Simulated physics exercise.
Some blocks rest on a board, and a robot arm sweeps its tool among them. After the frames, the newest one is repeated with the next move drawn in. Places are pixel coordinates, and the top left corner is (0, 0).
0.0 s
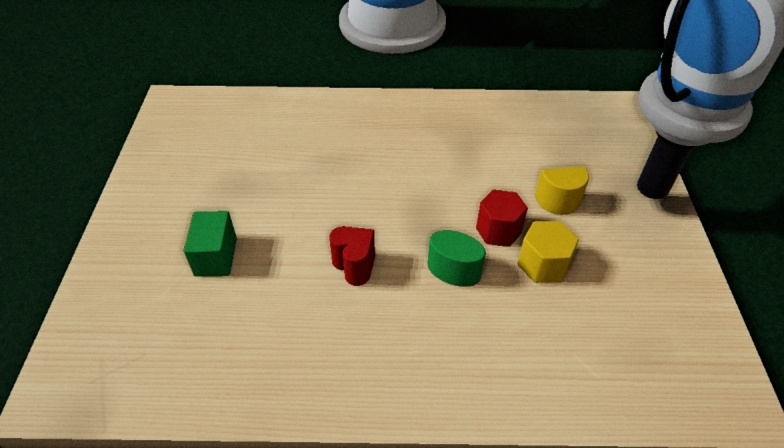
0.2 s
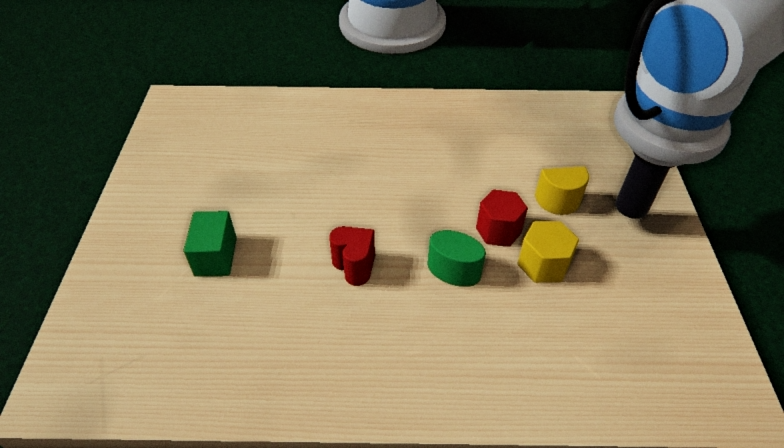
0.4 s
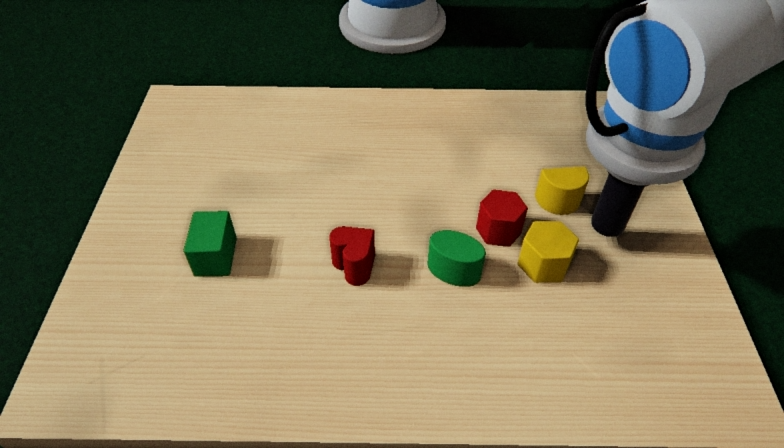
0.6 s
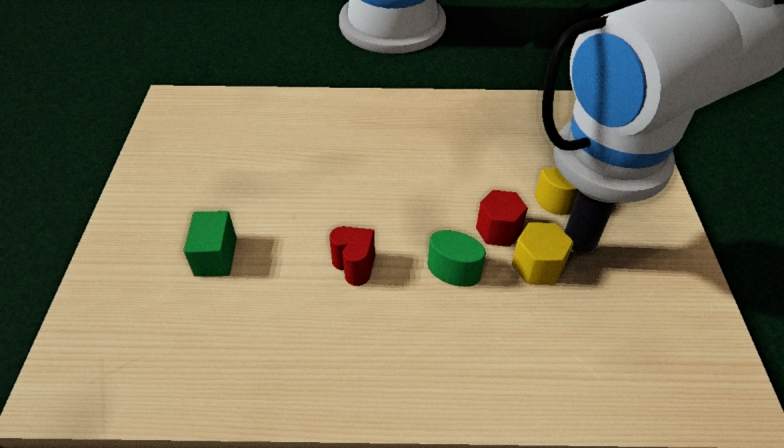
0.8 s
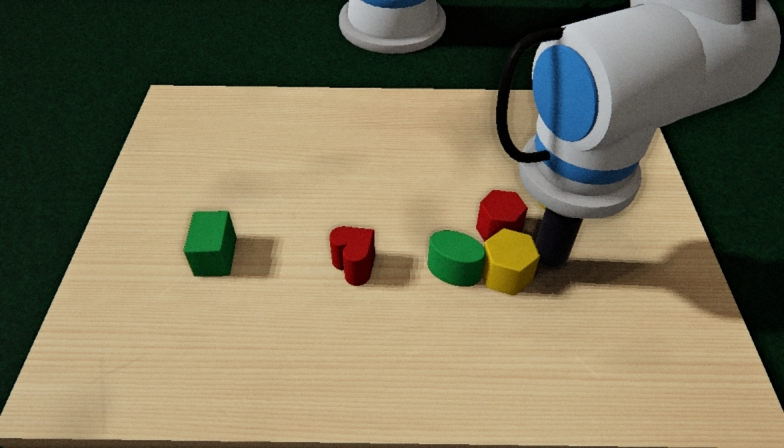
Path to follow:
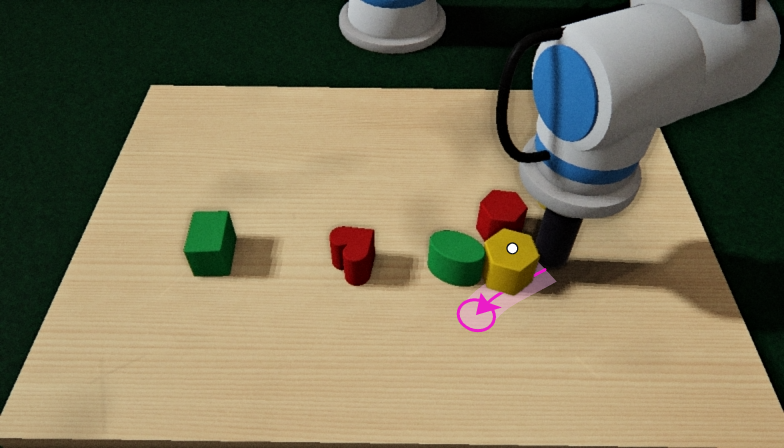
A robot arm sweeping left and toward the viewer across a wooden board, pushing a yellow six-sided block toward a green oval one.
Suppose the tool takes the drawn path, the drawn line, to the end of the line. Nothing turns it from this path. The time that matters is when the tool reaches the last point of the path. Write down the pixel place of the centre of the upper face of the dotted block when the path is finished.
At the end it should sit near (437, 274).
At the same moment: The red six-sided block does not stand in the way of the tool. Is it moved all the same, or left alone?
Well, the red six-sided block holds its place.
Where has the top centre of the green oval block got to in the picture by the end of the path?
My estimate: (403, 240).
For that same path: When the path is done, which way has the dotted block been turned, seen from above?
It spins with the clock.
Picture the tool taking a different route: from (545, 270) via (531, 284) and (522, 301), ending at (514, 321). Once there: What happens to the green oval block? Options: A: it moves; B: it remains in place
A: It moves.
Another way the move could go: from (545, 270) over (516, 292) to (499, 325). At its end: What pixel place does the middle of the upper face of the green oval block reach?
I'd expect the centre of its top face to be at (424, 243).
Path on the board, from (545, 270) over (521, 282) and (497, 296) to (476, 315); the dot is on the yellow six-sided block.
What follows on the original path. Halfway along, tool (512, 275); green oval block (421, 243), turned 20° clockwise; yellow six-sided block (471, 261), turned 20° clockwise.
At the end, tool (479, 302); green oval block (403, 240), turned 45° clockwise; red six-sided block in place; yellow six-sided block (437, 274), turned 55° clockwise.
